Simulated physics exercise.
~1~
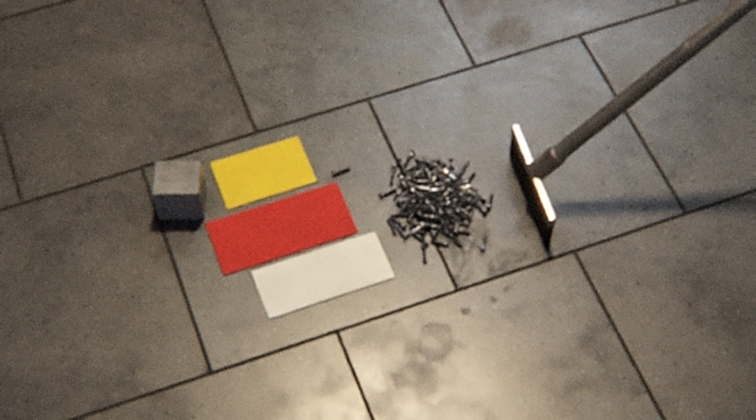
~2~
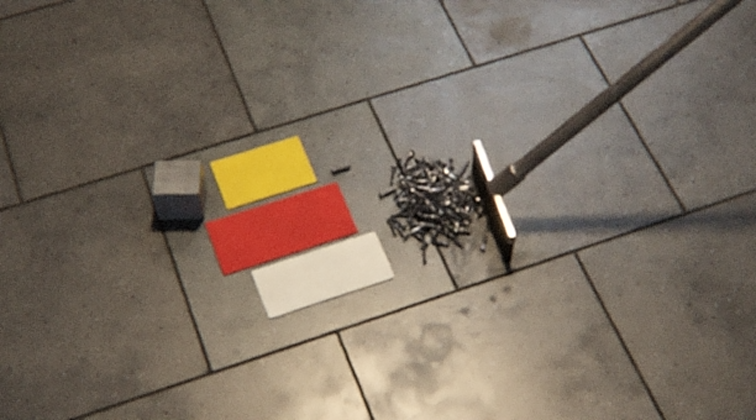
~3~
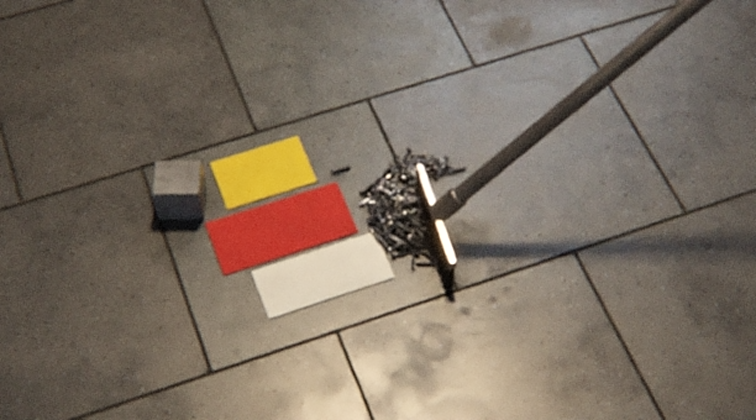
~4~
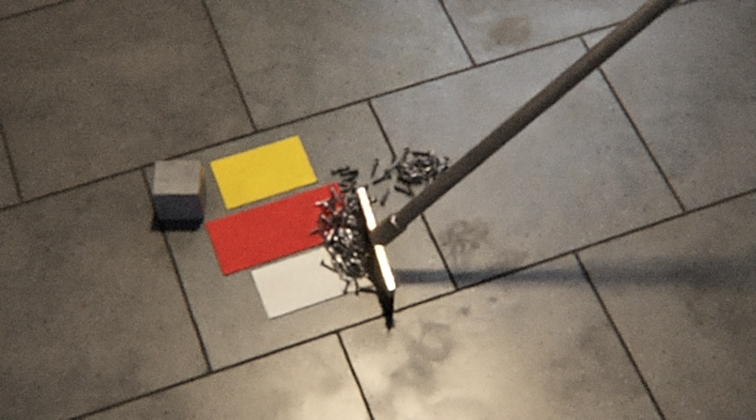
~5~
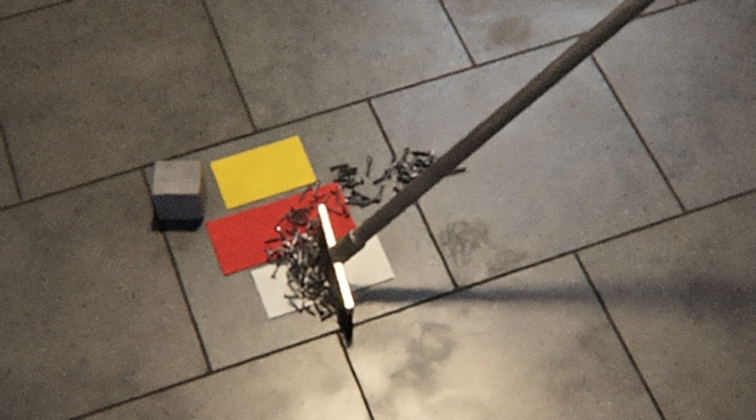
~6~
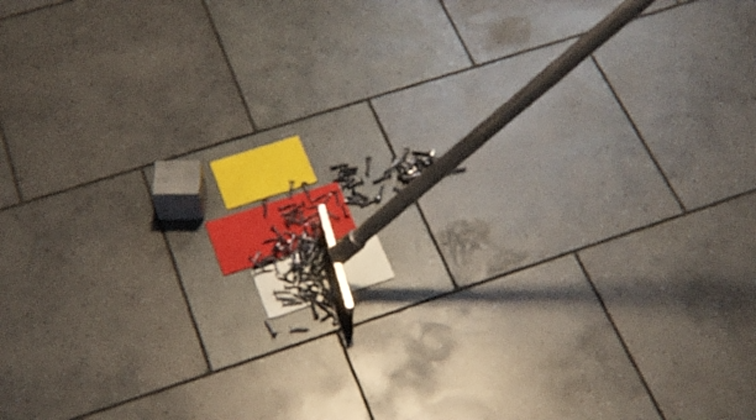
The footage shows a long-handled squeegee sweeping left into a pile of dark screws on a tiled floor, pushing many onto red and white sheets while others trail behind, then stopping with screws scattered across both sheets and bare tile, the yellow sheet essentially clear and the gray block untouched.
